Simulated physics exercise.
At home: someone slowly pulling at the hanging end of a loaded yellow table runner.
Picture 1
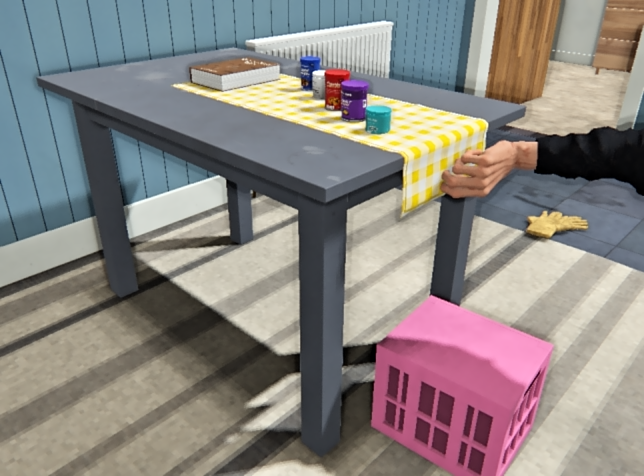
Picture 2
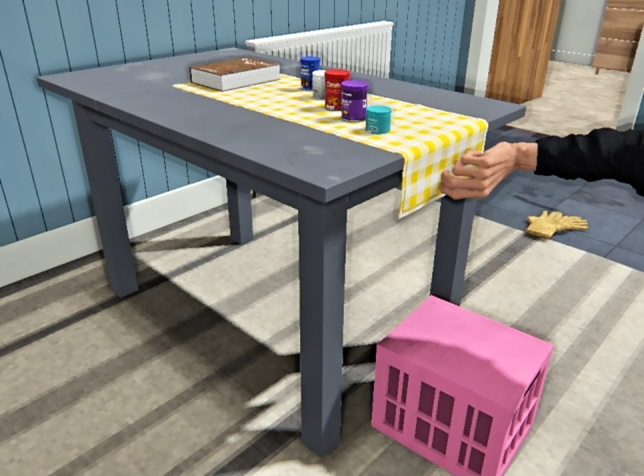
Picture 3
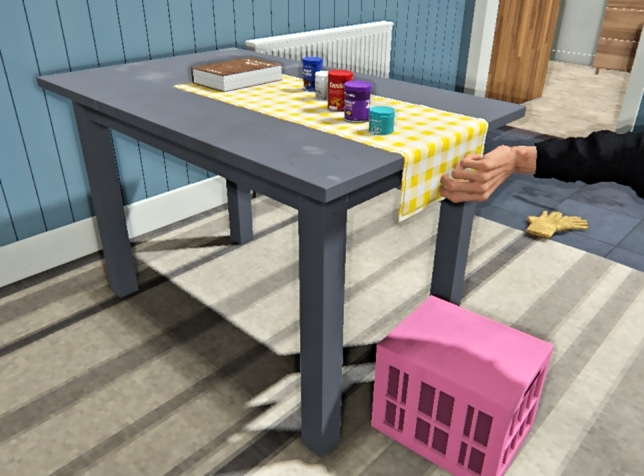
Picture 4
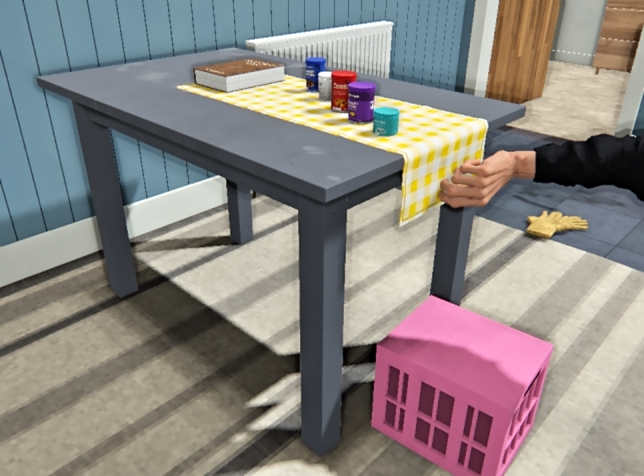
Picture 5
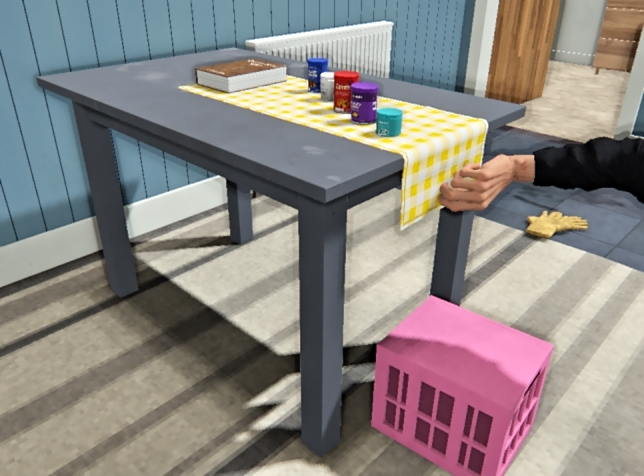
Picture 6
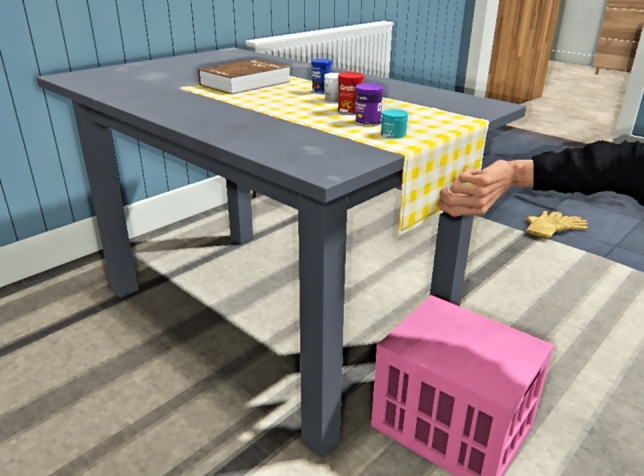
A hand slowly pulled the hanging end of a yellow checked runner slightly downward, and the book and five colourful pots on it shifted a little to the right across the grey table.
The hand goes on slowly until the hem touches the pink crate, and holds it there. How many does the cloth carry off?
It carries off three.
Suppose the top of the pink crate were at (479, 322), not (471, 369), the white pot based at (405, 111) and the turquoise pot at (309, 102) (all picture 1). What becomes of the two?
The white pot comes down; the turquoise pot remains up.
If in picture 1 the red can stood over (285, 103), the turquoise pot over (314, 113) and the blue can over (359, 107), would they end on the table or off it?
The red can holds on; the turquoise pot falls; the blue can drops off.
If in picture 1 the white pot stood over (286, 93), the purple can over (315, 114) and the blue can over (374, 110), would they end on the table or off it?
The white pot survives, the purple can falls, the blue can tumbles off.
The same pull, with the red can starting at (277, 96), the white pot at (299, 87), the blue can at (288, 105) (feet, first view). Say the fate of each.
The red can does not fall, the white pot keeps its place on top, the blue can holds on.
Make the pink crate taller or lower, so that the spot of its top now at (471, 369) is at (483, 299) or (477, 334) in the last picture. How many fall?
In that case 1 and 2.
Early on, hem near (437, 263); turquoise pot gone.
Midway, hem near (432, 315); turquoise pot, purple can and red can gone.
Finally, hem on the crate; turquoise pot, purple can and red can gone. The answer is three.
